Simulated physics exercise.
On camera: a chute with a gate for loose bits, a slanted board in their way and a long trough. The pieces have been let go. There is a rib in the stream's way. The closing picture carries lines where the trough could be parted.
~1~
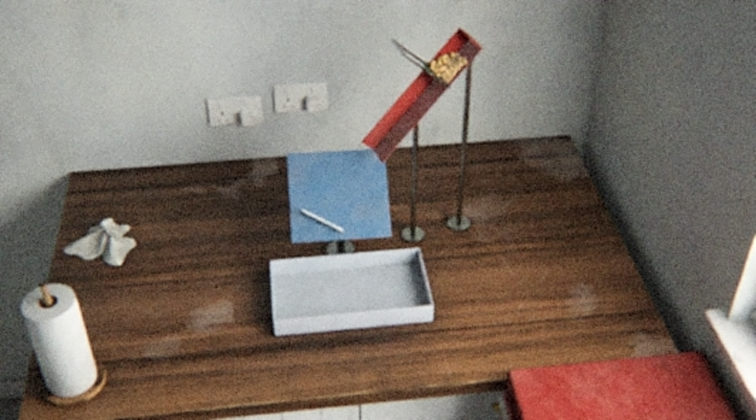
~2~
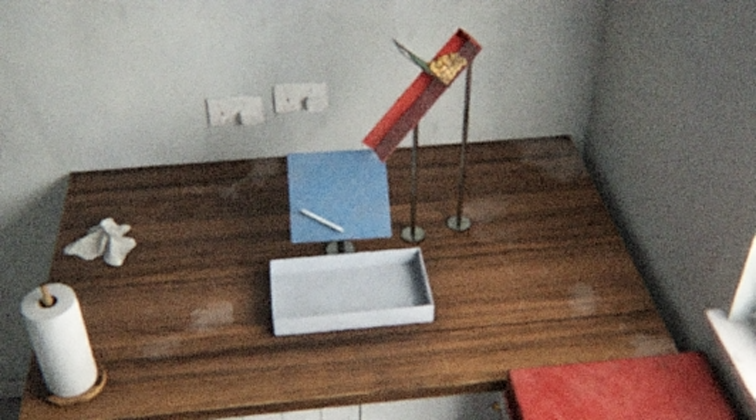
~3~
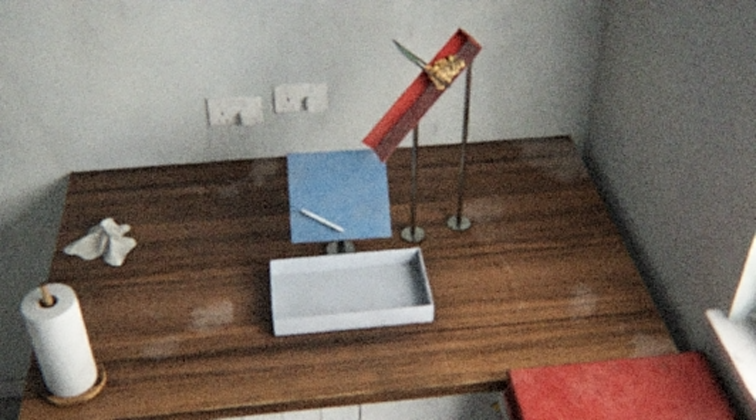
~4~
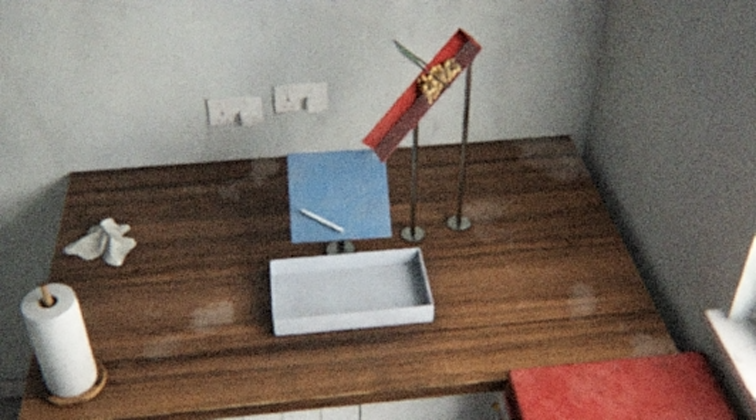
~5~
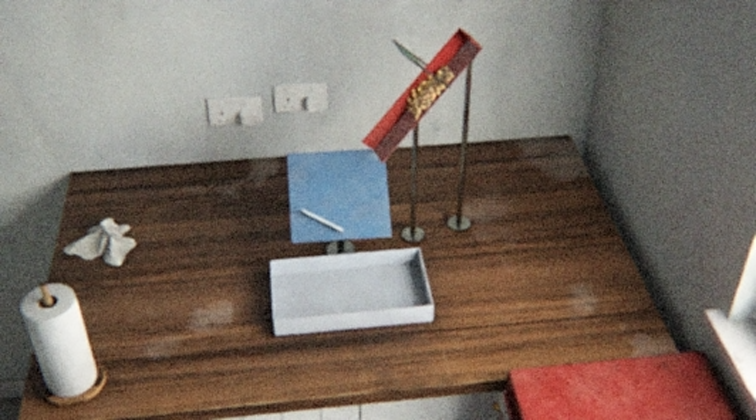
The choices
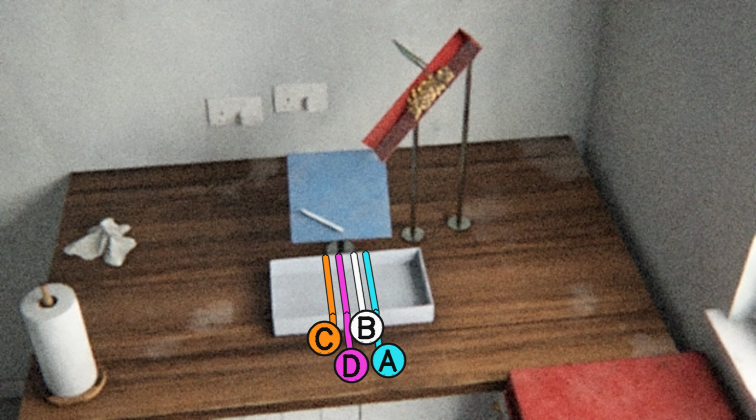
Dried chickpeas sliding partway down a sloping red chute above a tilted blue board and an empty white tray on a wooden desk.
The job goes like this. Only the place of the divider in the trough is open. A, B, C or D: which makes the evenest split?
Use line B.
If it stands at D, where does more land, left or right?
The right side.
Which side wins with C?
More lands on the right.
On the marked copy, line A crosses the front rim at (375, 311); line B crosses the front rim at (363, 312); line C crosses the front rim at (332, 315); line D crosses the front rim at (346, 313).
For line A, of what is caught, nearly all on the left of the divider, a small part on the right.
For line B, of what is caught, about two thirds on the left of the divider, about a third on the right.
For line C, of what is caught, a small part on the left of the divider, most on the right.
For line D, of what is caught, about a quarter on the left of the divider, most on the right.
